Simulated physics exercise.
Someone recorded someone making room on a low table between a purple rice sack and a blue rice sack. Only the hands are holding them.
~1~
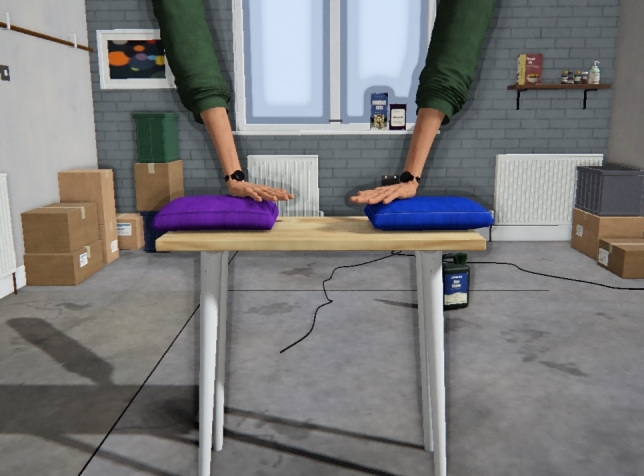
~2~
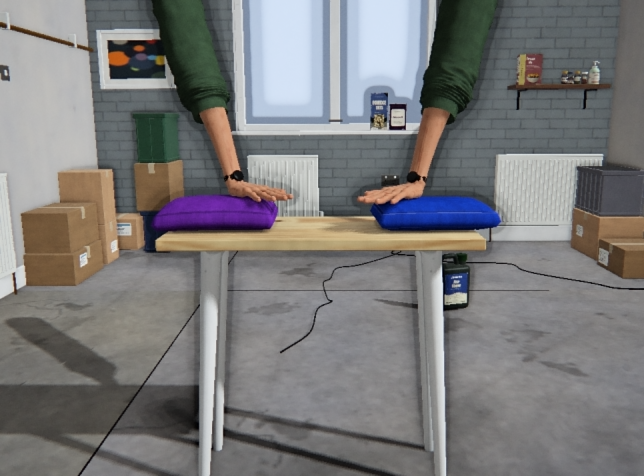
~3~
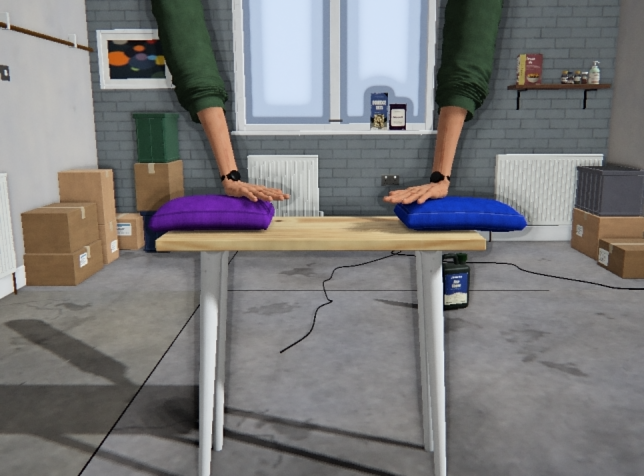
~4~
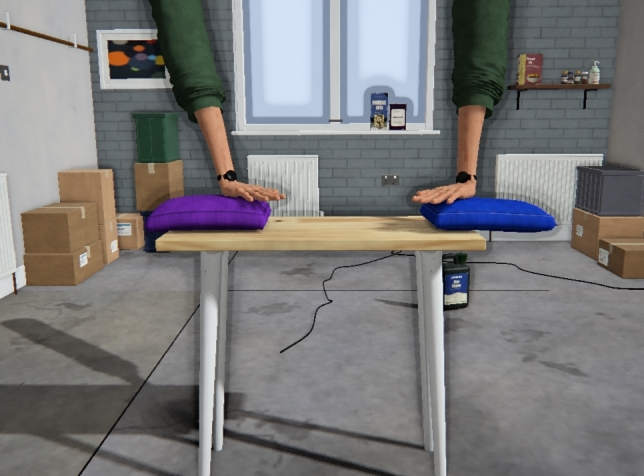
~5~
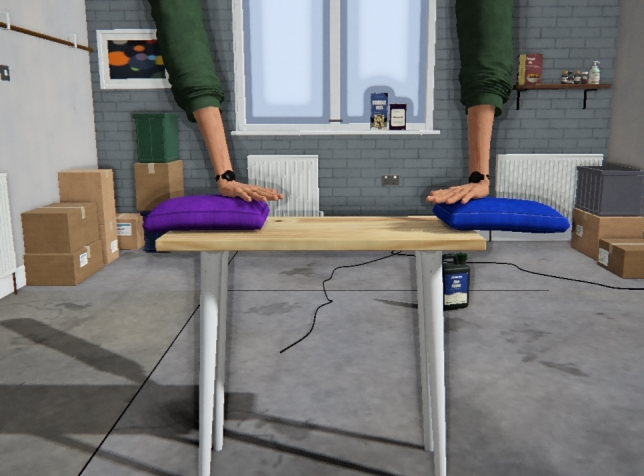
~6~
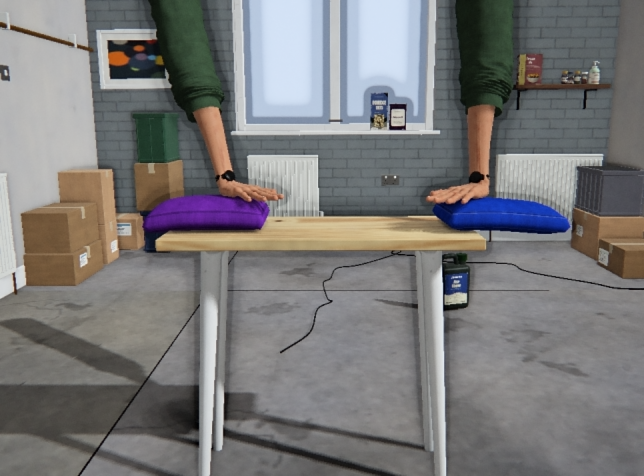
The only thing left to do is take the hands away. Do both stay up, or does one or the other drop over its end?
As I see it, purple rice sack: Still there; blue rice sack: Gone off.
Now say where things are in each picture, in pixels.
In the first picture, purple rice sack tip (160, 220); blue rice sack tip (484, 217).
In the second picture, purple rice sack tip (160, 220); blue rice sack tip (491, 218).
In the third picture, purple rice sack tip (158, 221); blue rice sack tip (516, 221).
In the fourth picture, purple rice sack tip (154, 222); blue rice sack tip (544, 221).
In the fifth picture, purple rice sack tip (152, 222); blue rice sack tip (558, 223).
In the sixth picture, purple rice sack tip (152, 222), a small part past the edge; blue rice sack tip (558, 223), well over half past the edge.
Then, 0.34 s past the final frame, purple rice sack unmoved; blue rice sack falling near (501, 292).
Then, 0.62 s past the final frame, purple rice sack unmoved; blue rice sack on the floor near (518, 447).
When it is over, purple rice sack unmoved; blue rice sack on the floor near (548, 461). The purple rice sack stays up there and the blue rice sack tips over and falls.
